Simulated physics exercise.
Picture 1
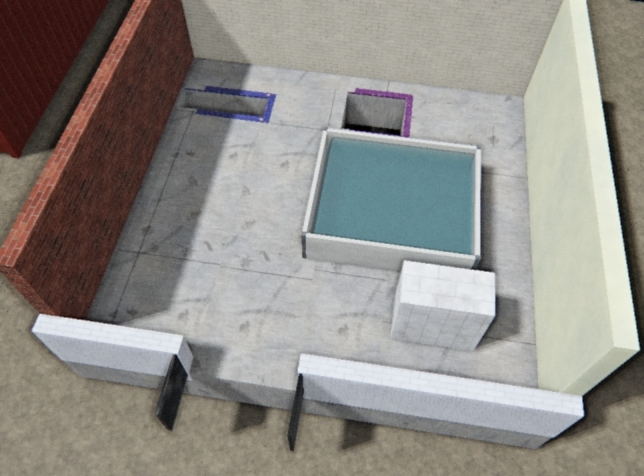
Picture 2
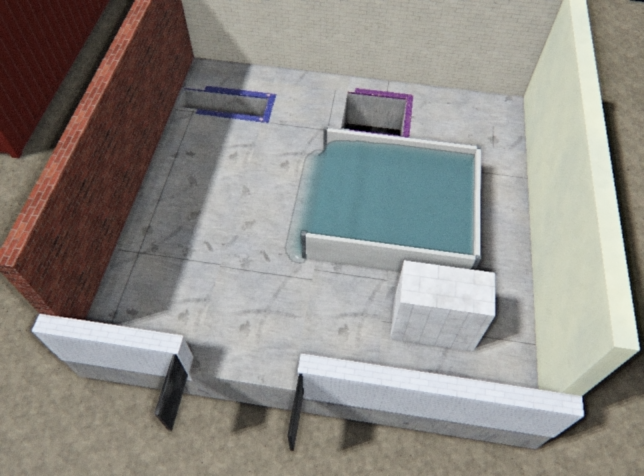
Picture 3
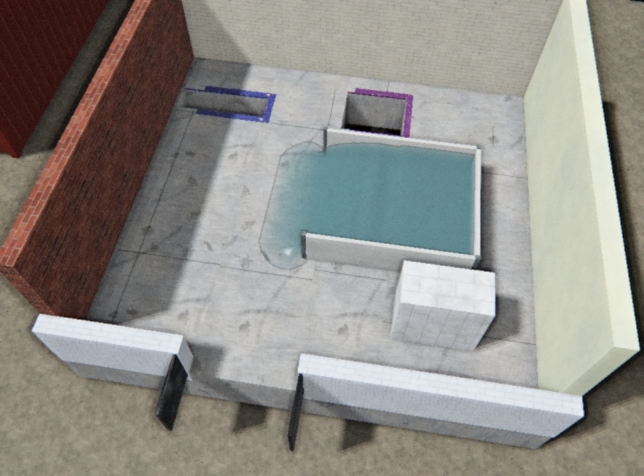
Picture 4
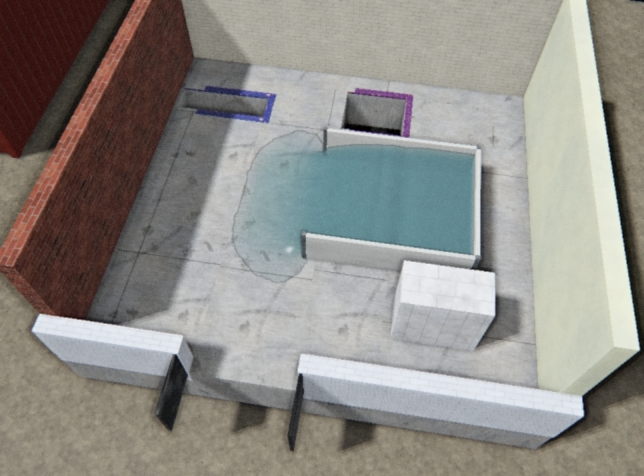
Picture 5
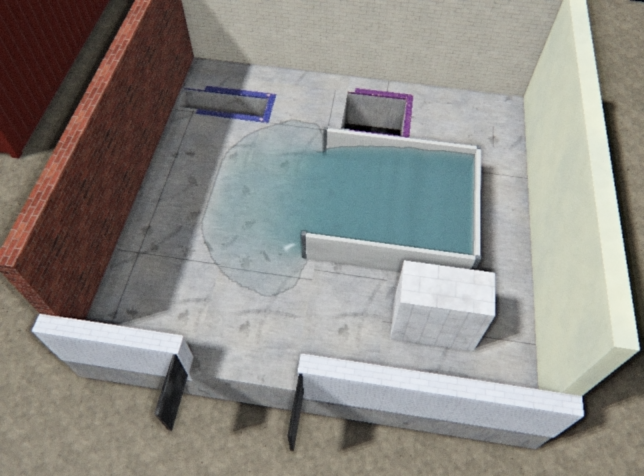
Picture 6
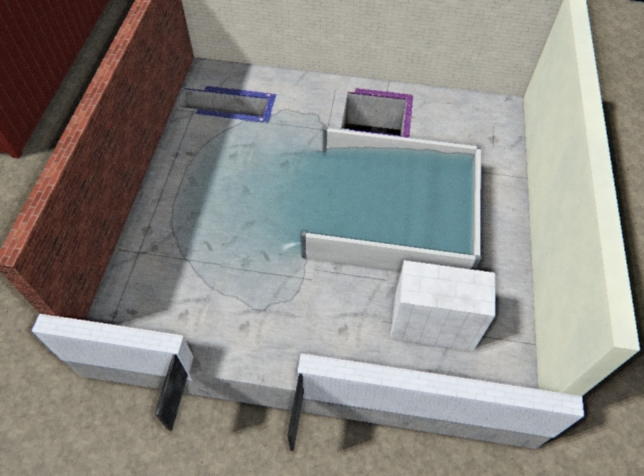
Teal water stands still in an open white-walled tank on a grey slab, seen from a fixed high viewpoint looking down into a walled yard. A brick-red wall rises on the left and a pale one on the right, with blue- and purple-edged openings behind and a white block in front. The tank's left side gives way, and water pours out leftward, fanning across the slab in a thinning, rounded sheet.
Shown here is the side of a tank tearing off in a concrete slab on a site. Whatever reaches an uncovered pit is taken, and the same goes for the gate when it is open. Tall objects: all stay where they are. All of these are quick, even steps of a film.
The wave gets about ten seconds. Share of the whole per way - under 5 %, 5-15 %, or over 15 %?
As I see it, the gate accounts for a medium-sized part - five to fifteen per cent, the purple pit accounts for a negligible part - below five per cent, the blue pit accounts for a substantial part - beyond fifteen per cent.
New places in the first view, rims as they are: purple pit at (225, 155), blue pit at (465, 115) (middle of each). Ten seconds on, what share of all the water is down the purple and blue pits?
Parts in a hundred: Purple 45, blue 4.
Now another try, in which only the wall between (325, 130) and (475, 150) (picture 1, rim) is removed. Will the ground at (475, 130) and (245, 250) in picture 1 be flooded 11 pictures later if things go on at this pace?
Submerged, waterless.
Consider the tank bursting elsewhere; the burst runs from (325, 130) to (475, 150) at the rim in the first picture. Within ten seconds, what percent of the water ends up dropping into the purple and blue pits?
Lab note - share by pit: Purple 60 %, blue 8 %.
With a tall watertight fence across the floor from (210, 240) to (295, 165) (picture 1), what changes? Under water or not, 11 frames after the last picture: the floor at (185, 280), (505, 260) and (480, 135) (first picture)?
The first location is soaked through, the second is not reached, and the third is not reached.
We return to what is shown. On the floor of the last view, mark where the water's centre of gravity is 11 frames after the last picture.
It is around (288, 205).
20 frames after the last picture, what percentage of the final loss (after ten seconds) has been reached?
Estimated share: Close to 35 %.
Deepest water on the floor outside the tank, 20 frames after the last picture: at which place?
I'd mark about pixel (79, 338).
A moment on, water covers 35 % of the floor; the gate 0 %, the purple pit 0 %, the blue pit 1 %.
Next, water covers 40 % of the floor; the gate 0 %, the purple pit 0 %, the blue pit 5 %.
Then, water covers 45 % of the floor; the gate 0 %, the purple pit 0 %, the blue pit 16 %.
Later, water covers 65 % of the floor; the gate 3 %, the purple pit 0 %, the blue pit 29 %.
In the end, water covers 85 % of the floor; the gate 7 %, the purple pit 1 %, the blue pit 37 %.
